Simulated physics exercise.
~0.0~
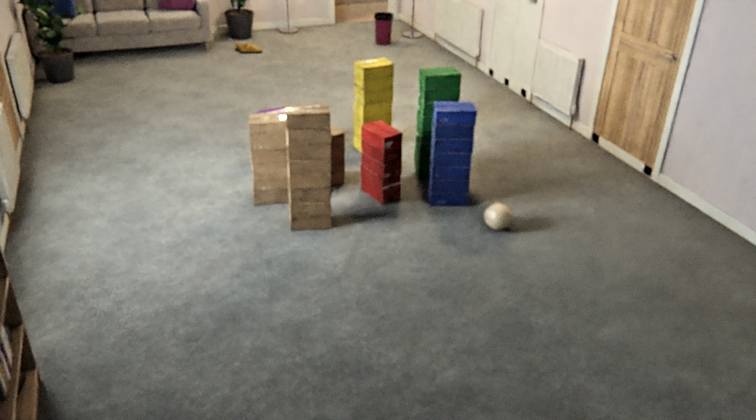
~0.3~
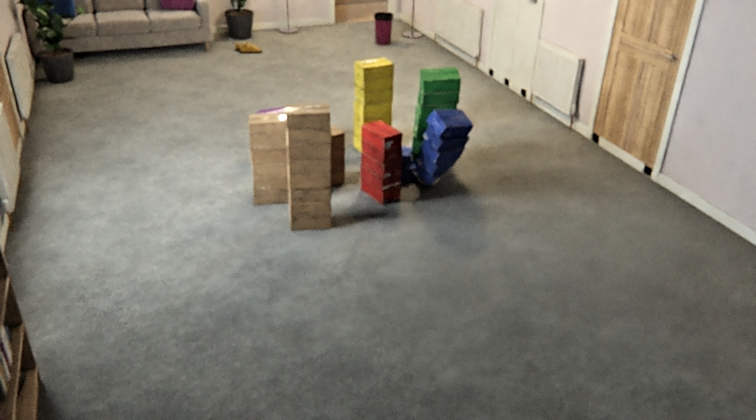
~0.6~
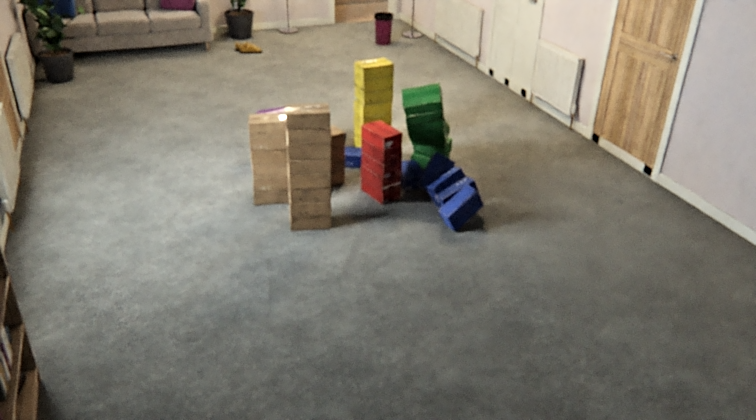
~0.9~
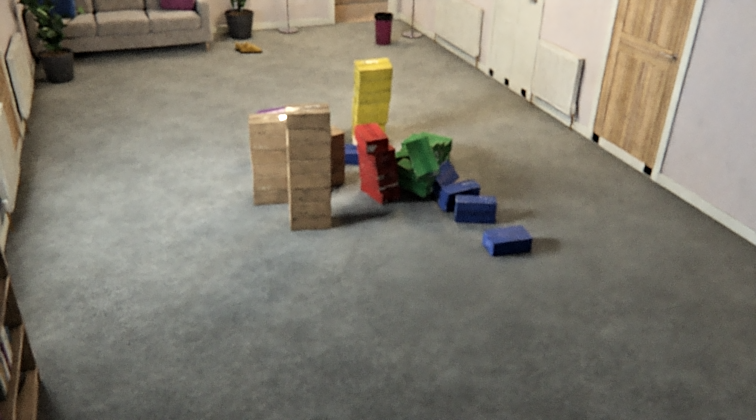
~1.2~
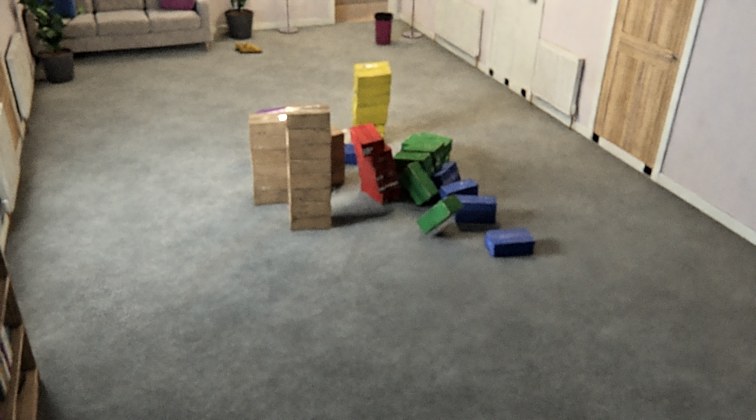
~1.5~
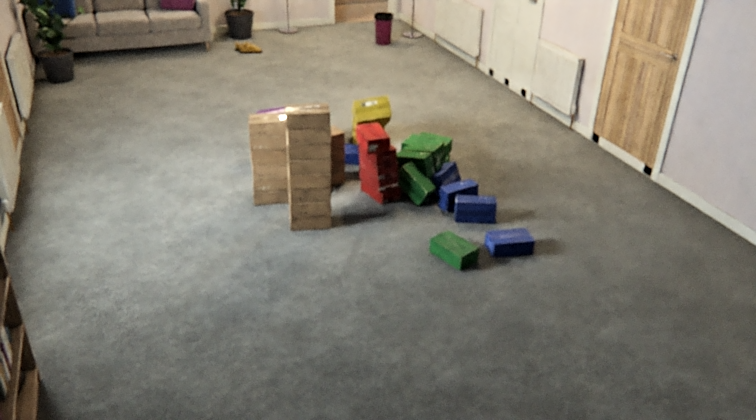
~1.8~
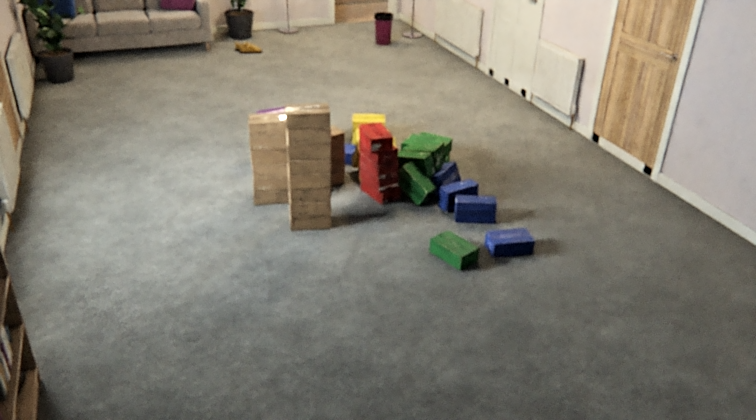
A pale ball rolls left into the blue stack of boxes, which topples, followed by the green stack and then the yellow one behind; the red stack shifts but stays standing beside the unmoved brown stacks, with blue and green boxes strewn across the grey carpet.
